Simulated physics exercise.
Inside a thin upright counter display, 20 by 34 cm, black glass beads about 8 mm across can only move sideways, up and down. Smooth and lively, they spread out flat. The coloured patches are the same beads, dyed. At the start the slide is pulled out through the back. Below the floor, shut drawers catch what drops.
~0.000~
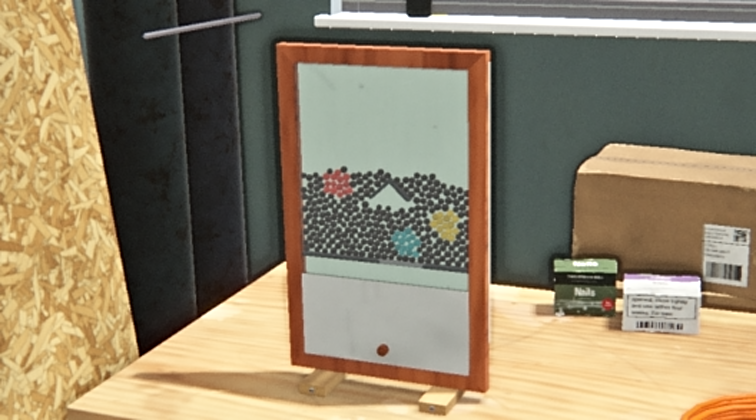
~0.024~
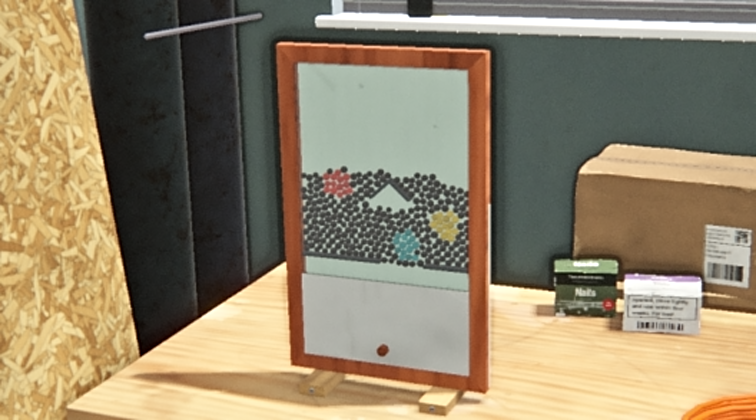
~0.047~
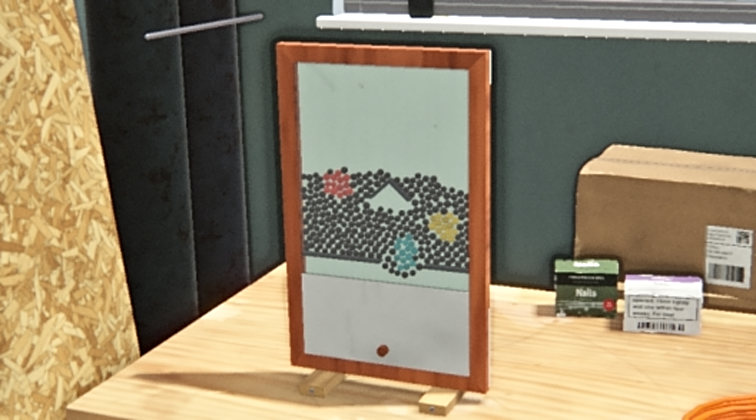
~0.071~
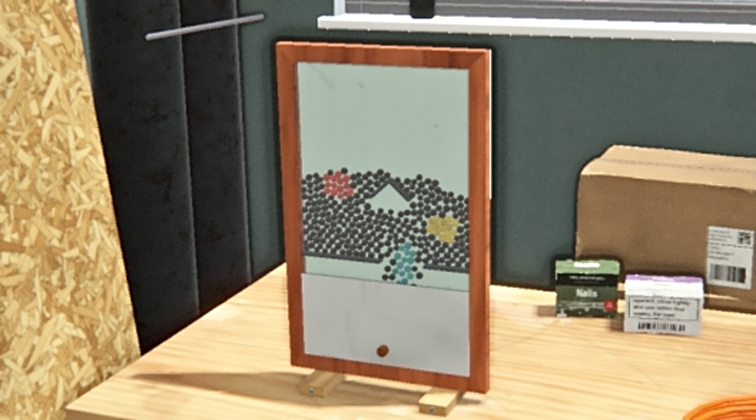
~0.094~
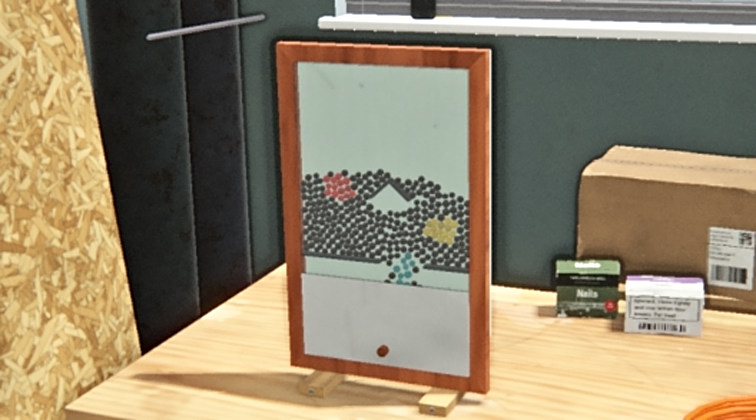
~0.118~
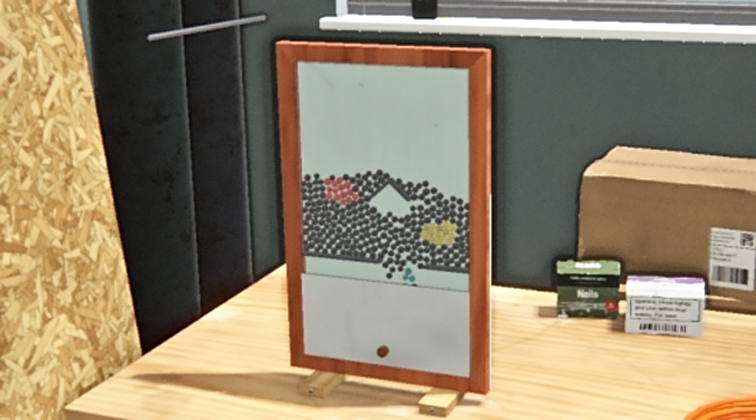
A wooden-framed panel stood on a workbench, full of small black beads with coloured patches; the turquoise patch slid down through a gap and mostly disappeared, while the yellow one sank slightly.
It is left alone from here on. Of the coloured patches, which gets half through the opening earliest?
The turquoise patch.
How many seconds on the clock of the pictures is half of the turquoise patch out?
Near 0.2 s.
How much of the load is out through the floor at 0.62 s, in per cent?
Roughly 60 per cent.
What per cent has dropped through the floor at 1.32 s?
About 85 per cent.
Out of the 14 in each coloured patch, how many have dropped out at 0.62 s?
Turquoise 14, red 6, yellow 10.
After 0.27 s, 25 % are out; out of 14, turquoise 14, red 0, yellow 0.
After 0.62 s, 60 % are out; out of 14, turquoise 14, red 6, yellow 10.
After 1.32 s, 85 % are out; out of 14, turquoise 14, red 14, yellow 14.
Settled by 3.2 s, 85 % are out; out of 14, turquoise 14, red 14, yellow 14; half out at turquoise 0.12 s, red 0.67 s, yellow 0.42 s.
